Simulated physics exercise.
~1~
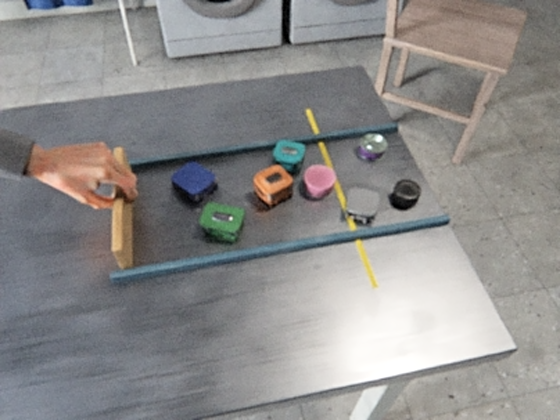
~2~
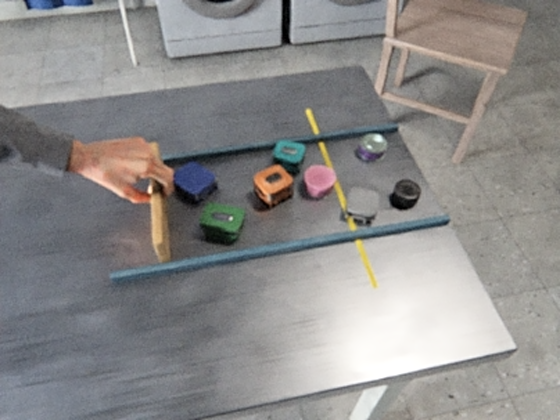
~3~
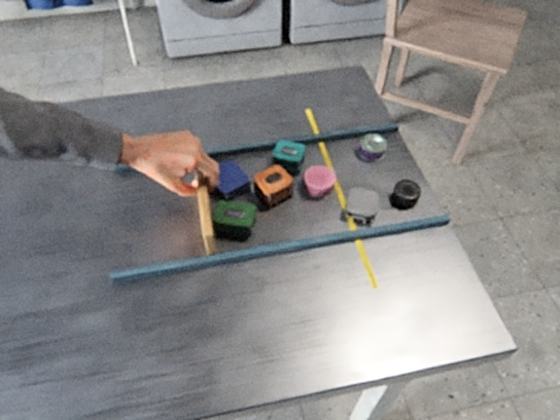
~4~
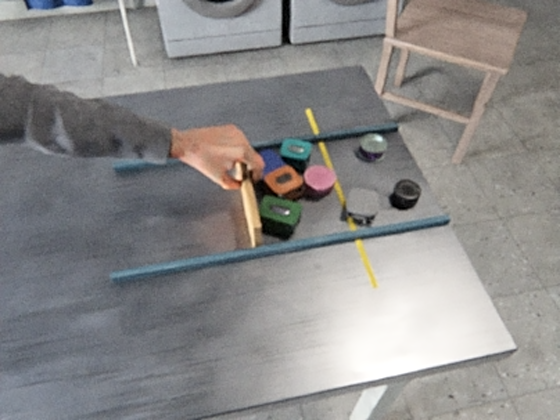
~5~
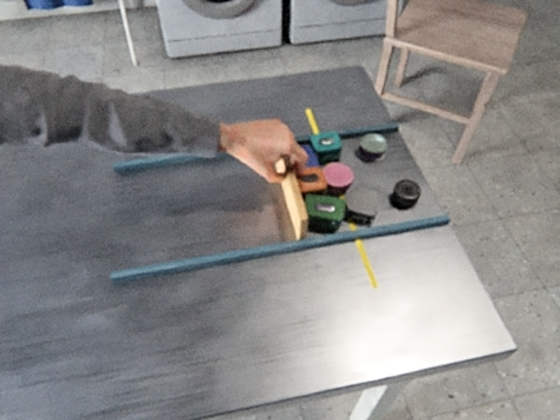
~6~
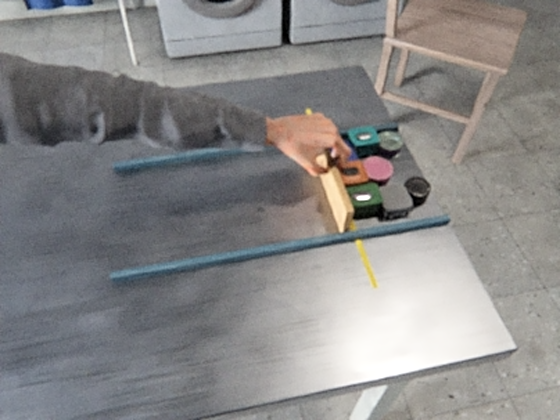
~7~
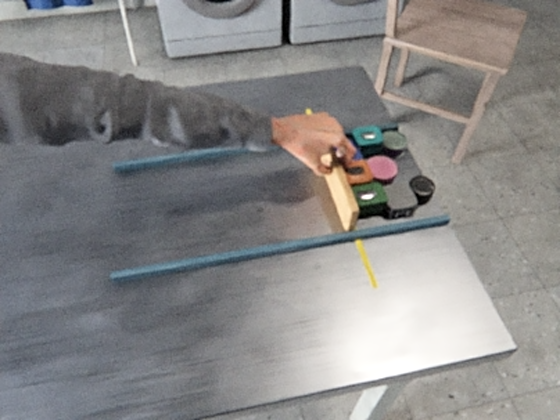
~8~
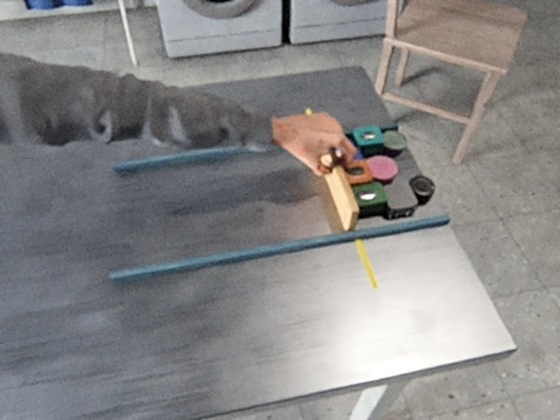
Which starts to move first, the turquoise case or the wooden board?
The wooden board starts to move first, pushed along by the hand. The turquoise case only shifts later, once the board has pushed well along the channel.
Hand sliding an upright wooden board rightward along a channel, bunching small coloured containers near the table's end, where all stay on.
